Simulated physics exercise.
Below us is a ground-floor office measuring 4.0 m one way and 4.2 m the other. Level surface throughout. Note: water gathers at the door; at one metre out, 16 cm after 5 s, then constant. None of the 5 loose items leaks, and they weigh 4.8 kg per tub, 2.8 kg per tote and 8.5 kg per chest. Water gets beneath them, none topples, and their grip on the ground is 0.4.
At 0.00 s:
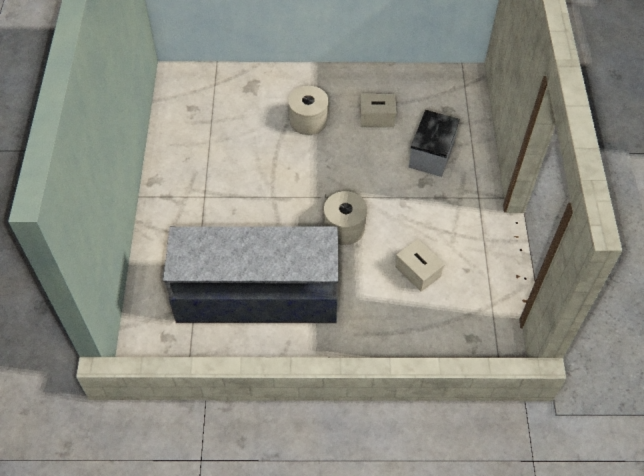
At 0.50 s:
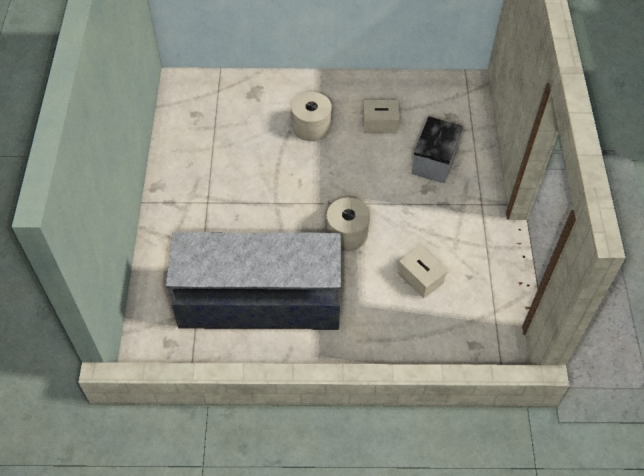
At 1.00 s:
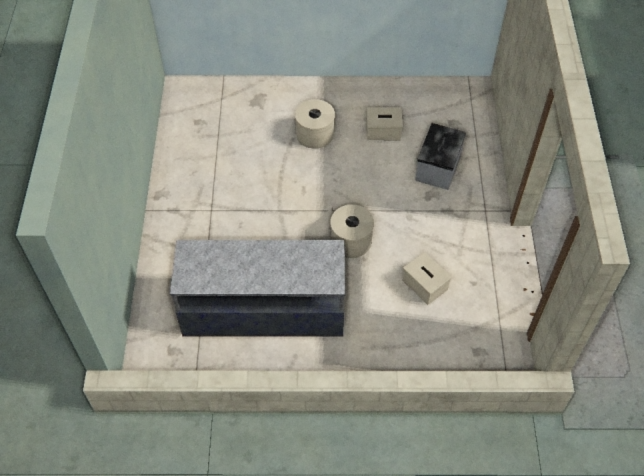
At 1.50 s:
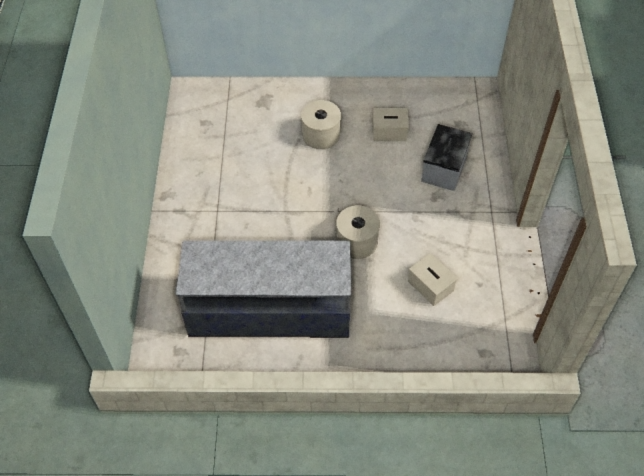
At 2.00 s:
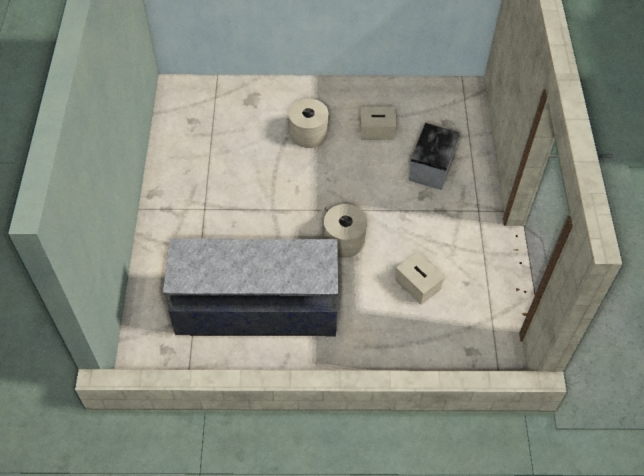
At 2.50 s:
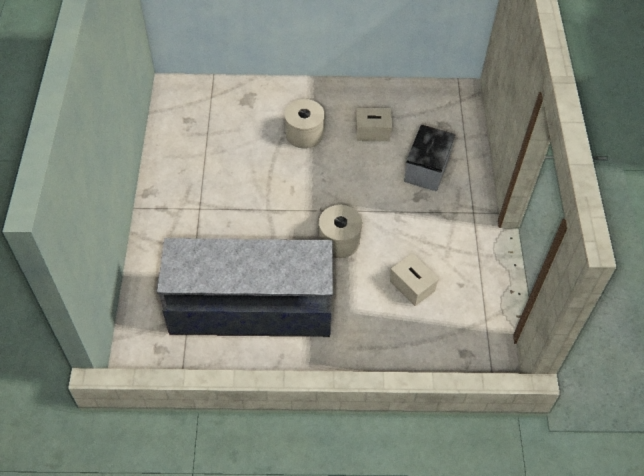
Shifting slightly, an overhead view shows a walled room with a dark counter, pale cylinders and boxes all staying still.
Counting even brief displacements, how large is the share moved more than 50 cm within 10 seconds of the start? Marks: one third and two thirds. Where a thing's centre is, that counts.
It's going to be somewhere in the middle, I reckon.
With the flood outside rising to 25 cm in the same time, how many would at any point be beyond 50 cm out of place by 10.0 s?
So the tally would be 3.
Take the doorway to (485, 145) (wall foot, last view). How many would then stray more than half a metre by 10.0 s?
In that case the number is 4.
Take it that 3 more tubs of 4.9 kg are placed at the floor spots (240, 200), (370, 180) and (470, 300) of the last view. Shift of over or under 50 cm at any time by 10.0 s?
In order: Above the mark, below the mark, above the mark.
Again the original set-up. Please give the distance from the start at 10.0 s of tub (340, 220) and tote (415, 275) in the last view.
In that order: 250 cm, 250 cm.
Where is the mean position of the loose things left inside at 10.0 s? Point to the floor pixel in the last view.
The centre is close to (286, 170).
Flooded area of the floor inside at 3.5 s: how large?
The covered patch comes to about 1.0 m2.
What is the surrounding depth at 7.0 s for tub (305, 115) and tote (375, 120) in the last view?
I'd put it at 2 cm and 1 cm respectively.
After 3.5 s 0 of 5 are over 50 cm from their spots; 0 afloat.
After 4.5 s 1 of 5 are over 50 cm from their spots; 0 afloat.
After 7.0 s 2 of 5 are over 50 cm from their spots; 1 afloat.
After 10.0 s 2 of 5 are over 50 cm from their spots, and 2 have been at some point; 2 afloat.
